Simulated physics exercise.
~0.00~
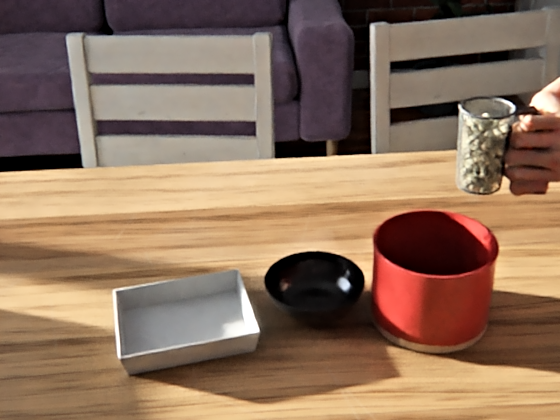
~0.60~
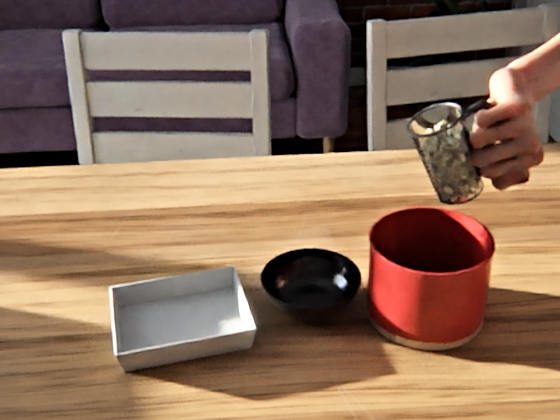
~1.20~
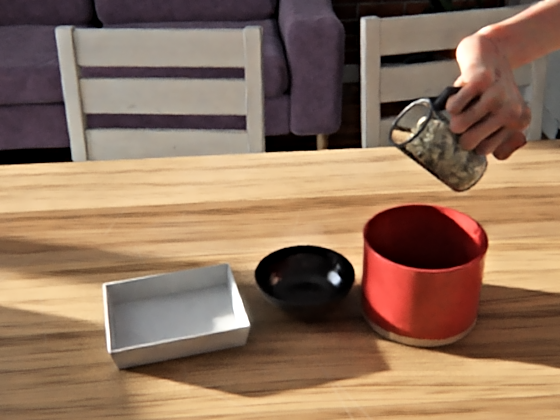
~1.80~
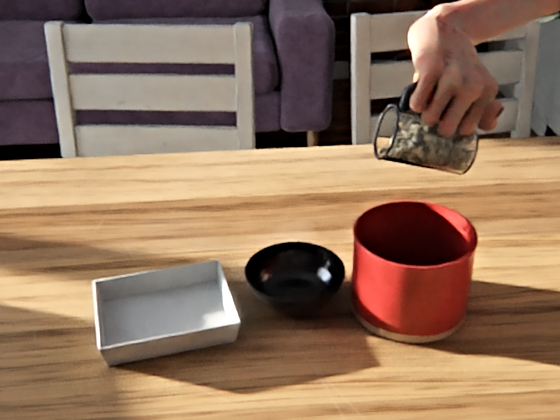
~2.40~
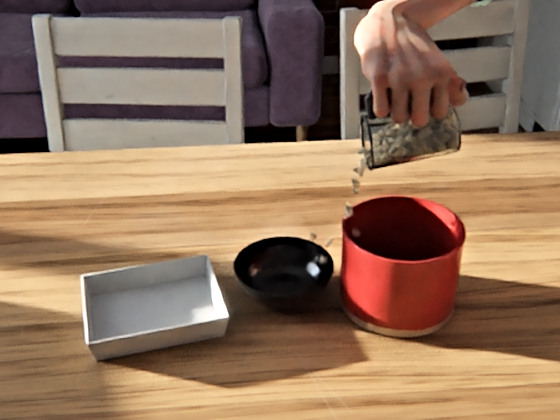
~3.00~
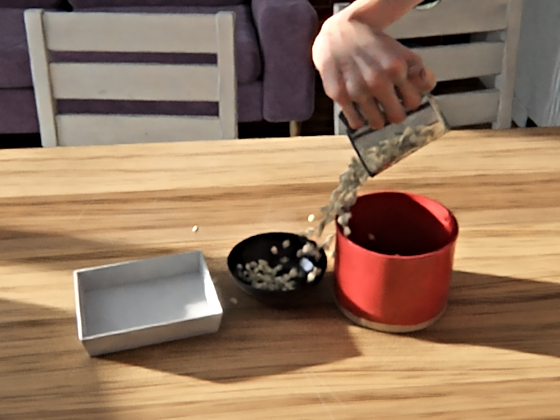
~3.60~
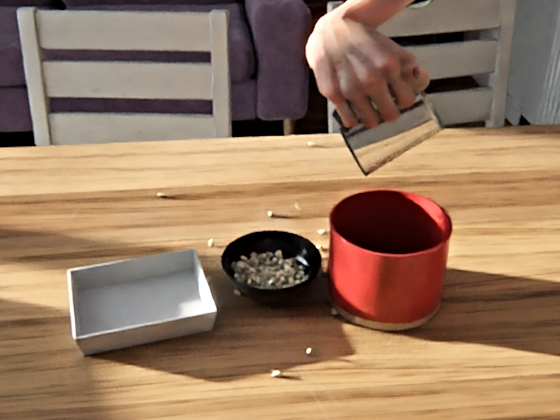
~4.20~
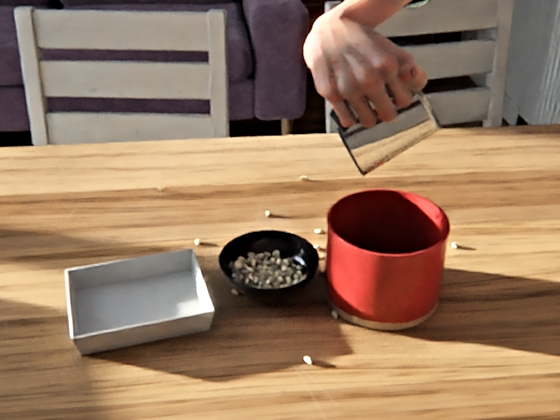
A hand tipped a clear cup of white beans over a wooden table, pouring them out between a red pot and a black bowl until the cup was empty; many landed in the bowl, and a few ended up scattered across the tabletop.
